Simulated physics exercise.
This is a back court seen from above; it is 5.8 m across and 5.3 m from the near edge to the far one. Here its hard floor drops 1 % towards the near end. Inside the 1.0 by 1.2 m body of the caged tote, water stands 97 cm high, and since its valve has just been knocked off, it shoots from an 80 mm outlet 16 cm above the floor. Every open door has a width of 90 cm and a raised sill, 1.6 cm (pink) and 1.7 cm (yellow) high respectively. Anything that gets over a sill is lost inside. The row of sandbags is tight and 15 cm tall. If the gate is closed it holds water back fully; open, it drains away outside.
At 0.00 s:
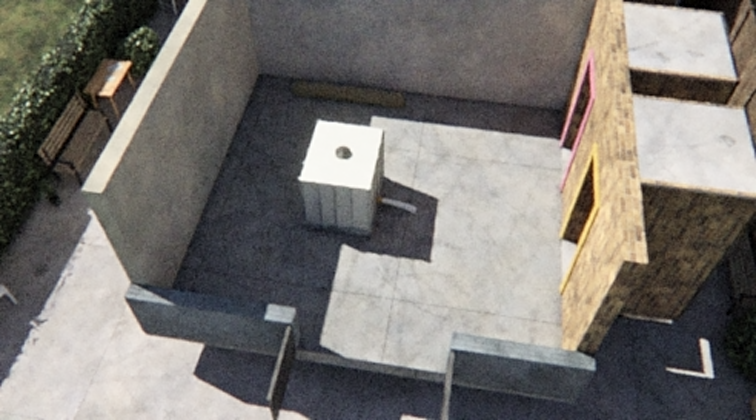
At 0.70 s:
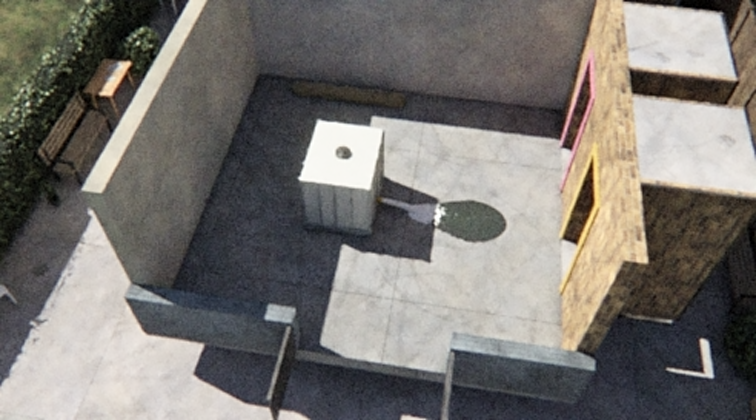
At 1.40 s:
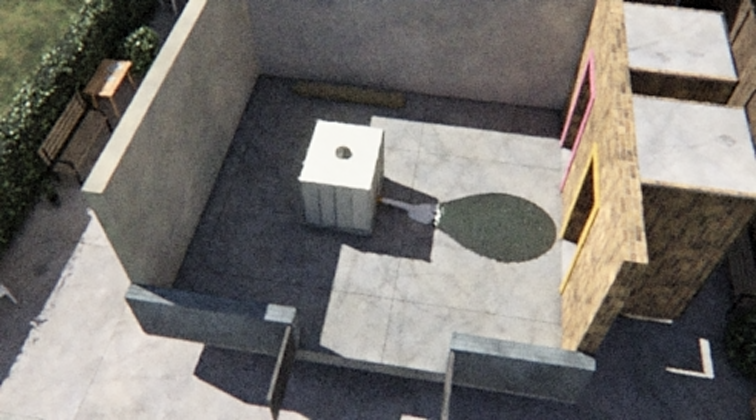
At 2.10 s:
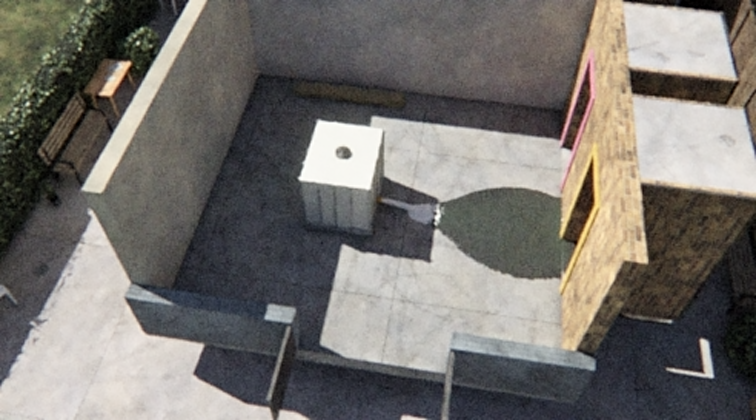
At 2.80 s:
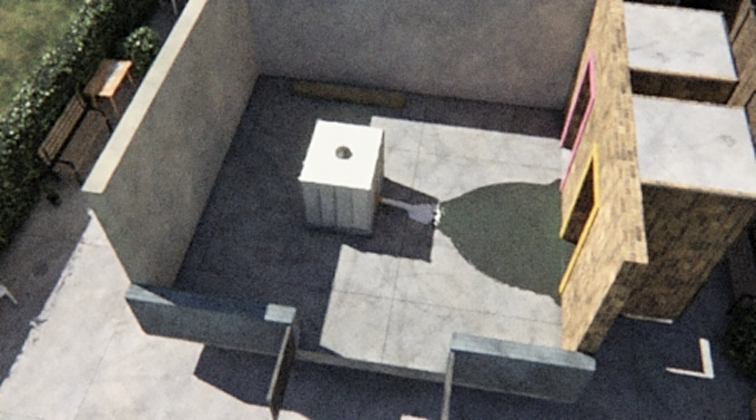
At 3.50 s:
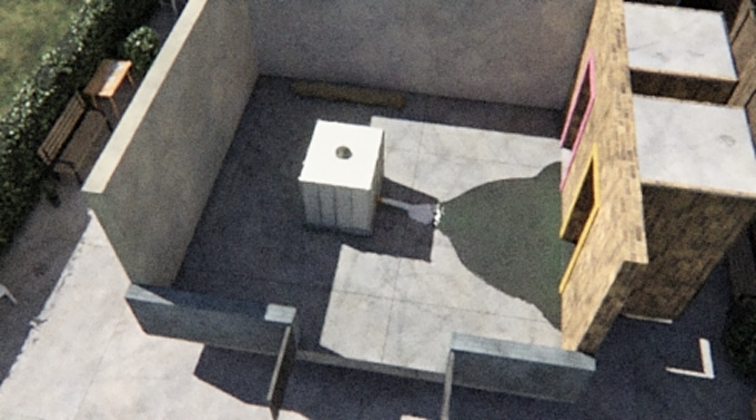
Walled concrete courtyard seen from above, with water jetting from a white tank and a dark puddle spreading rightward to the brick wall.
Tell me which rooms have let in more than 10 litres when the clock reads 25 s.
At that reading, at the pink door the intake stays within the limit; at the yellow door the intake tops the limit.
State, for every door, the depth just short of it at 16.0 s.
Depths in centimetres: Pink 1.5, yellow 3.0.
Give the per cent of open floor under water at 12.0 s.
Wet share: Near 35 %.
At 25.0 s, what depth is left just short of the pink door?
Depth reading: Near 1.4 cm.
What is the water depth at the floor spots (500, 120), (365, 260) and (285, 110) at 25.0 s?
Depths in turn: Around 0.6 cm, 0.4 cm, 0.0 cm.
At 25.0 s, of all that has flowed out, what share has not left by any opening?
68 %.
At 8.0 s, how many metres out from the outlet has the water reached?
The front is around 4.0 m away in a straight line.
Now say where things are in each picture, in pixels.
In the first picture, the jet has just started at (393, 203); the ground is still dry.
In the second picture, the jet leaves at (393, 203); the sheet reaches (504, 224), 2.1 m away, and wets 0.8 m2.
In the third picture, the jet leaves at (393, 203); the sheet reaches (553, 240), 2.9 m away, and wets 1.9 m2.
In the fourth picture, the jet leaves at (393, 203); the sheet reaches (576, 252), 3.3 m away, and wets 2.8 m2.
In the fifth picture, the jet leaves at (393, 203); the sheet reaches (577, 278), 3.4 m away, and wets 3.2 m2.
In the sixth picture, from the spout at (393, 203) the water has spread over 3.7 m2; its tip is at (561, 325), and it is 1.1 cm deep on average.
After 5.0 s water covers 15 % of the floor and is deepest (4 cm) near (549, 228); pink door 1.3 cm at the sill, 0 L in, yellow door 3.3 cm at the sill, 7 L in.
After 8.0 s water covers 25 % of the floor and is deepest (4 cm) near (549, 228); pink door 1.5 cm at the sill, 0 L in, yellow door 3.3 cm at the sill, 16 L in.
After 12.0 s water covers 35 % of the floor and is deepest (4 cm) near (549, 228); pink door 1.6 cm at the sill, 0 L in, yellow door 3.3 cm at the sill, 27 L in.
After 16.0 s water covers 45 % of the floor and is deepest (4 cm) near (550, 219); pink door 1.6 cm at the sill, 0 L in, yellow door 3.2 cm at the sill, 37 L in.
After 25.0 s water covers 60 % of the floor and is deepest (4 cm) near (560, 375); pink door 1.5 cm at the sill, 0 L in, yellow door 3.1 cm at the sill, 58 L in.
